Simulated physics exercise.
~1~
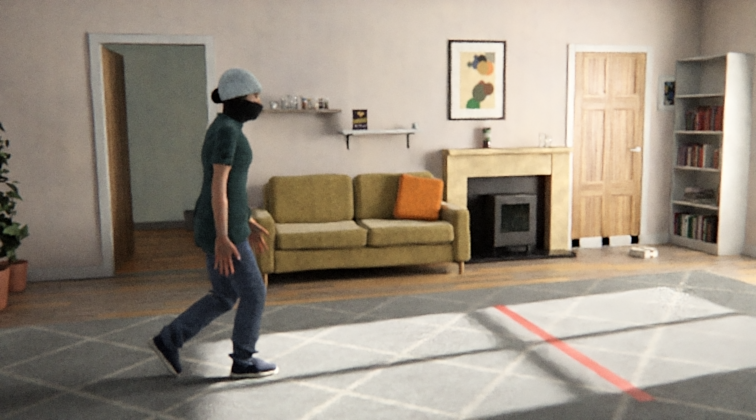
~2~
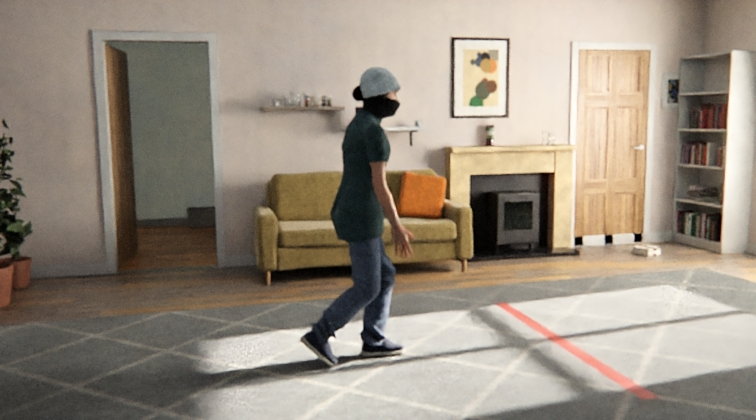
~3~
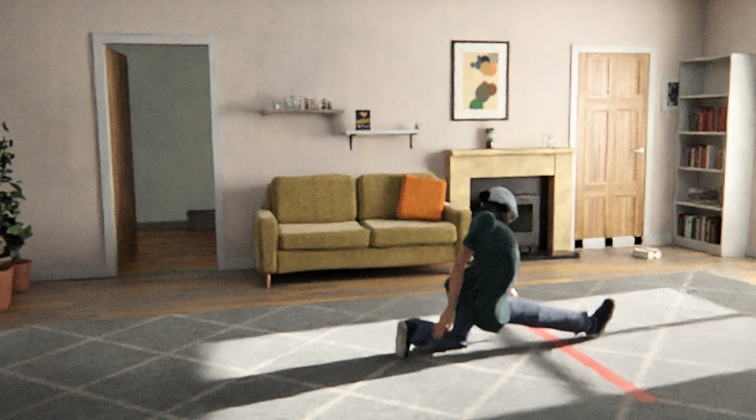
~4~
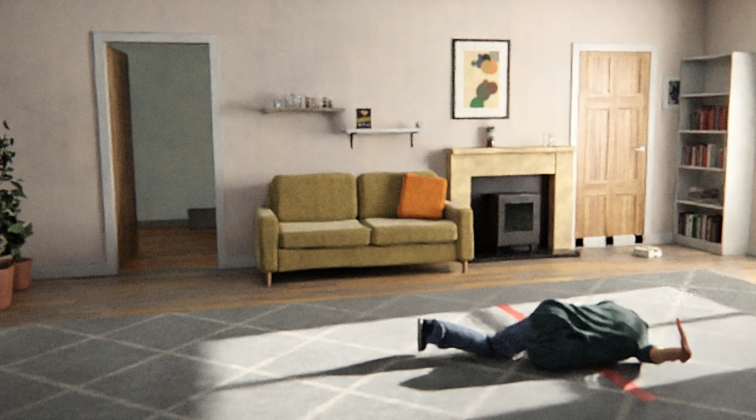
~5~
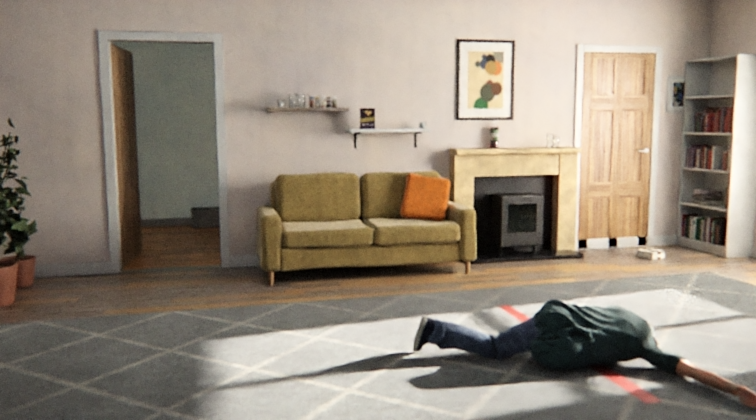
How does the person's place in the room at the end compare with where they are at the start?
At the start the person is upright on the left side of the rug, in front of the doorway and sofa. By the end they are lying farther right and nearer the viewer, stretched across the red tape.
